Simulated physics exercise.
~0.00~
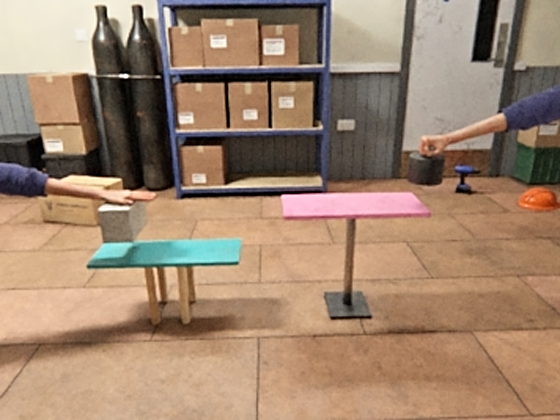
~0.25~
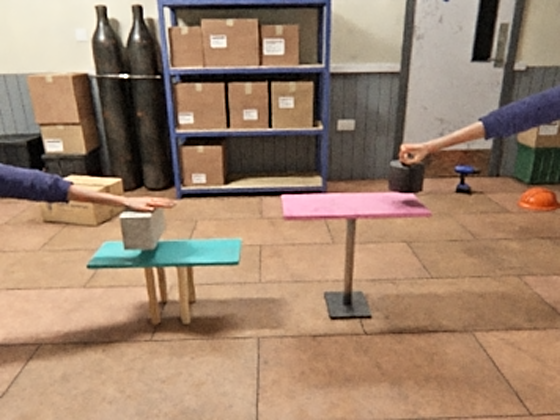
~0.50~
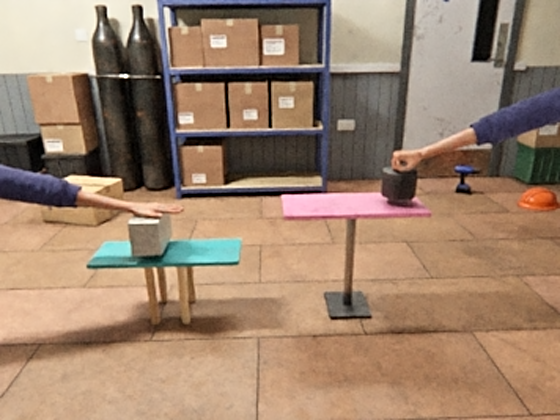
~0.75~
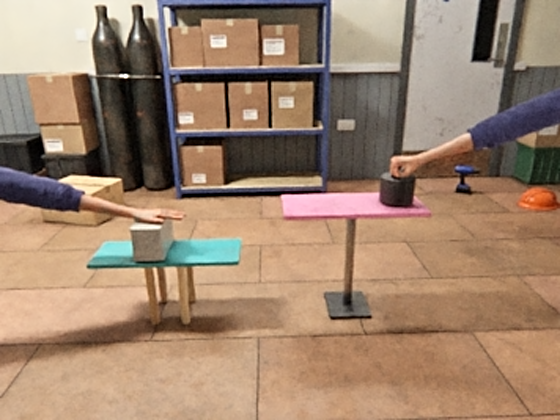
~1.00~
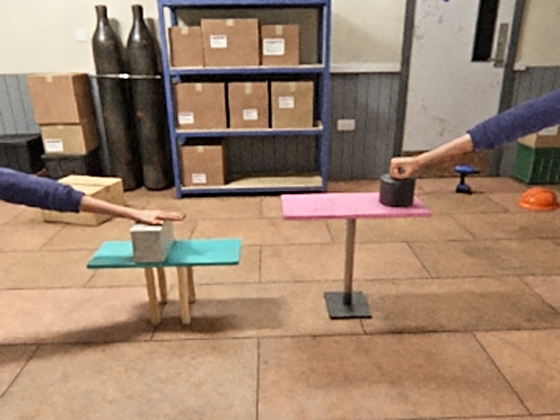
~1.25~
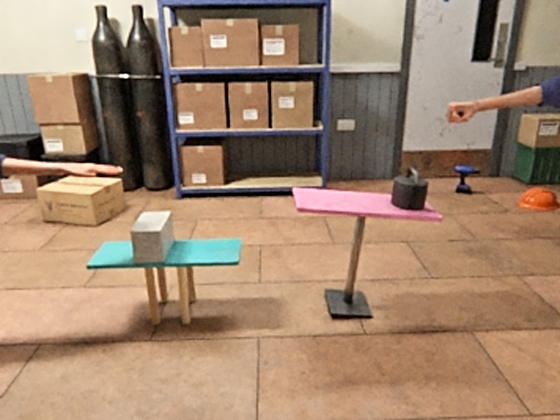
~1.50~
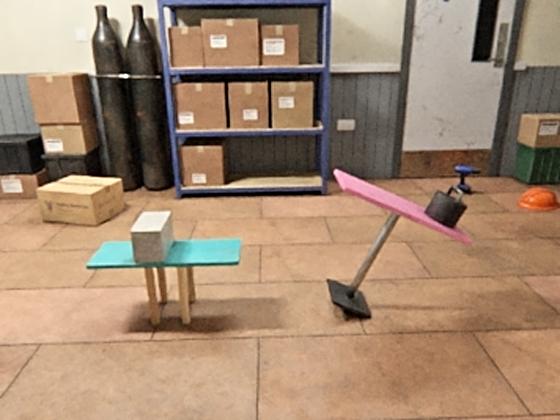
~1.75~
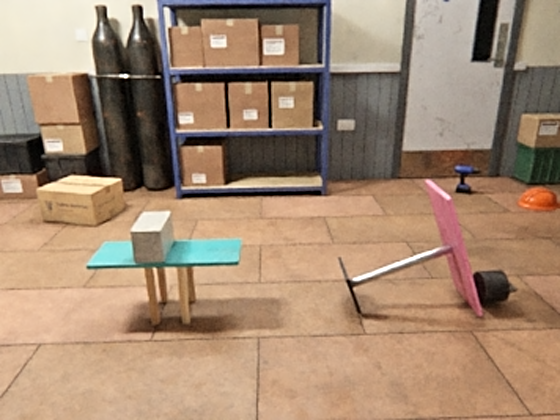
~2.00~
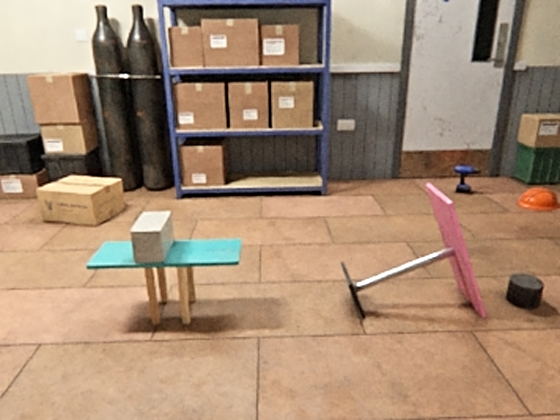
A dark, round block and a pale, squared block are lowered by two hands, one reaching in from each side, onto a pair of small tables. The pale block settles on the turquoise table at left, while the dark one comes down toward the right end of the pink table, which stands on a single post. Both hands let go and draw back. The pink table tilts to the right, tips over and drops the dark block on the floor. It ends lying on its side with the block beyond it, while the turquoise table stays upright, still holding the pale block.
